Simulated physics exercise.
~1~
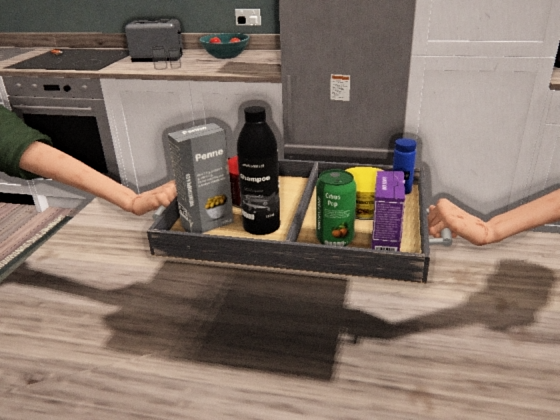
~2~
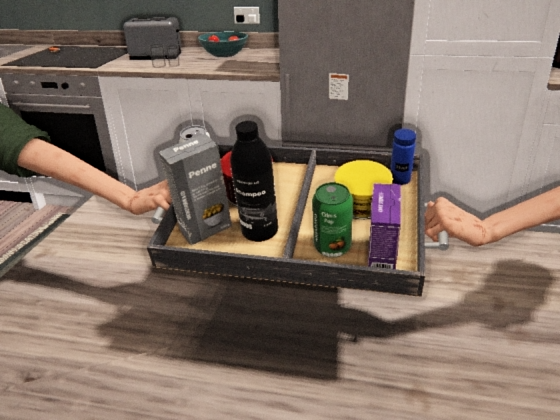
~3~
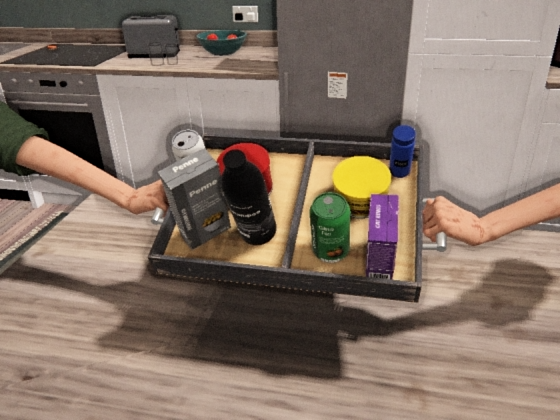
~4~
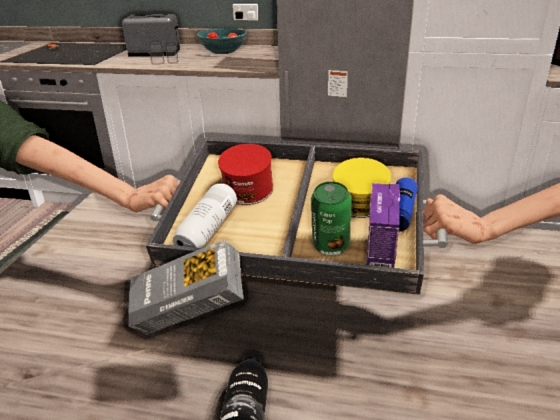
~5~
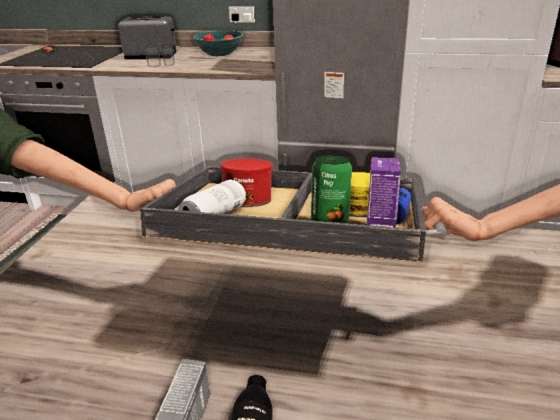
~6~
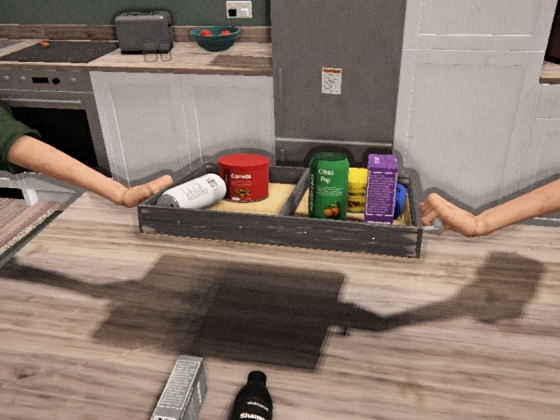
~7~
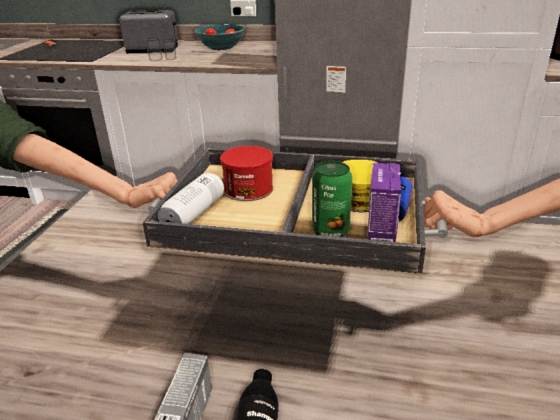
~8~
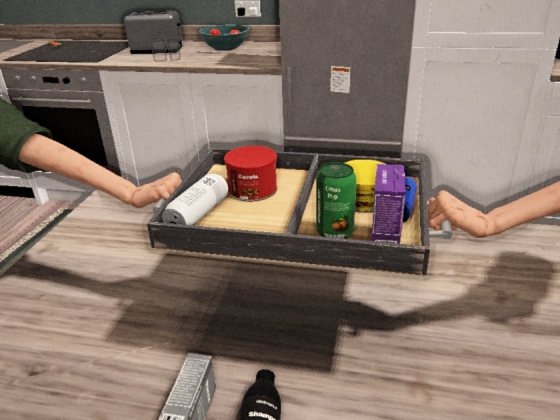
Two hands tilted a divided tray of groceries toward the viewer until a black bottle and a grey packet tumbled onto the table, then tipped it back and levelled it, leaving the white can and blue shaker lying over among the items still aboard.
